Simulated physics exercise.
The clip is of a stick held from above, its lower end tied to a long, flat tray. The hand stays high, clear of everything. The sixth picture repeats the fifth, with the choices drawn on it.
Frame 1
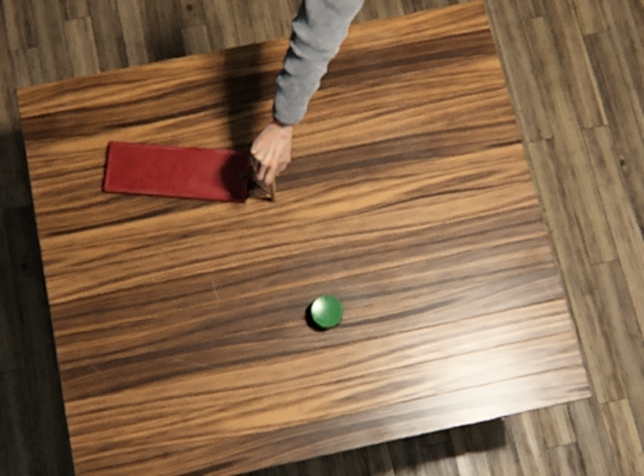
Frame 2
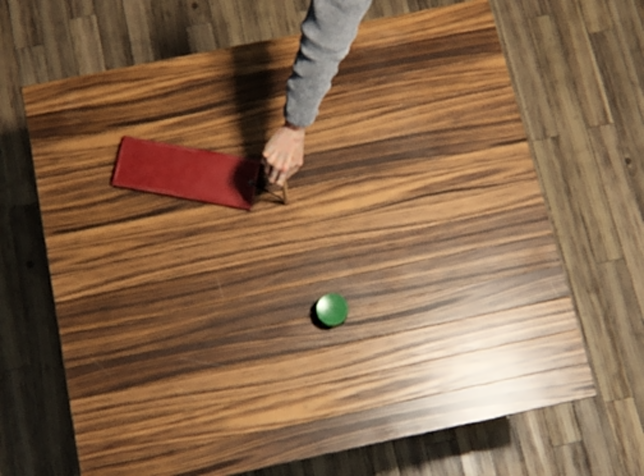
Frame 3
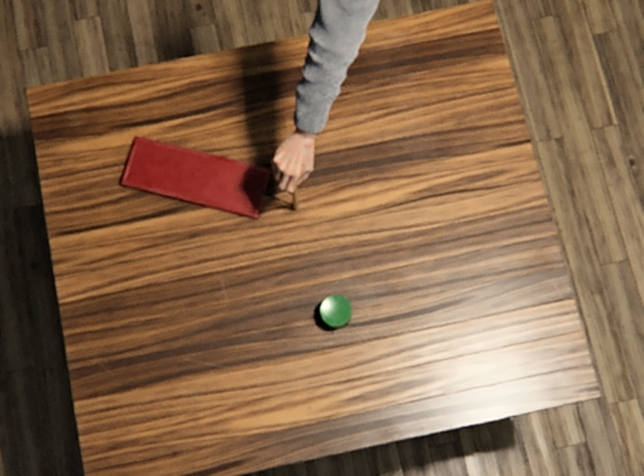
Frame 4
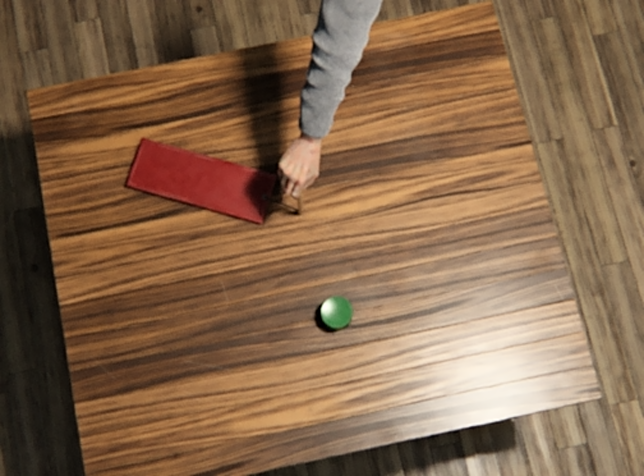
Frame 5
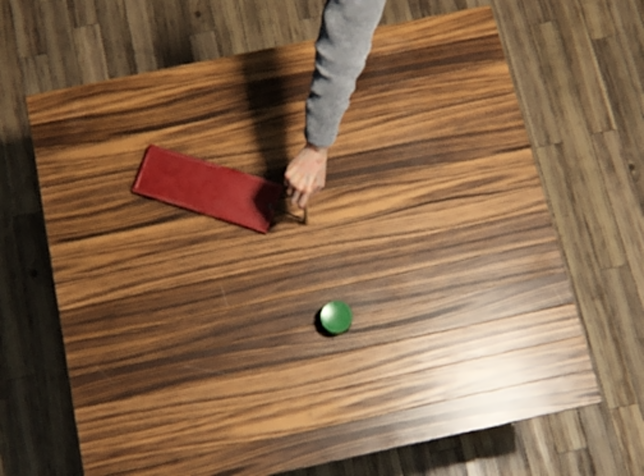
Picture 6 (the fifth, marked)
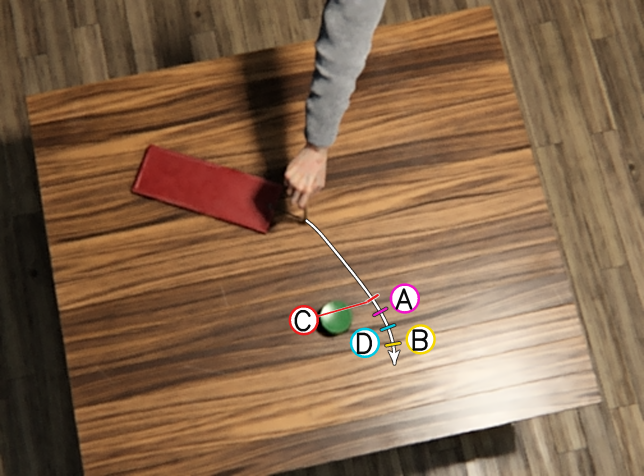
On a wooden table, a hand in a gray sleeve held a small stick at a long red tray's right end and eased it slightly rightward and down, the tray turning a little, while a green tub sat apart.
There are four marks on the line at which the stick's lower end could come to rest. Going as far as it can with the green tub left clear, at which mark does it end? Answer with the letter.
It can go as far as C.
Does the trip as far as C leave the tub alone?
Yes.
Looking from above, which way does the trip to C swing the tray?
Clockwise.
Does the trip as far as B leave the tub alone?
No.
On the marked copy, A at (380, 312); B at (393, 344); C at (372, 299); D at (388, 328); the route from (306, 221) via (362, 285) to (394, 364).
With C. Early on, foot of the stick (331, 247), middle of the tray (236, 201).
Further on, foot of the stick (353, 275), middle of the tray (264, 218).
At the end, foot of the stick (372, 299), middle of the tray (287, 236); nothing has been touched.
As for the rest, A is too far, the tub has been hit; B is too far, the tub has been hit; D is too far, the tub has been hit.
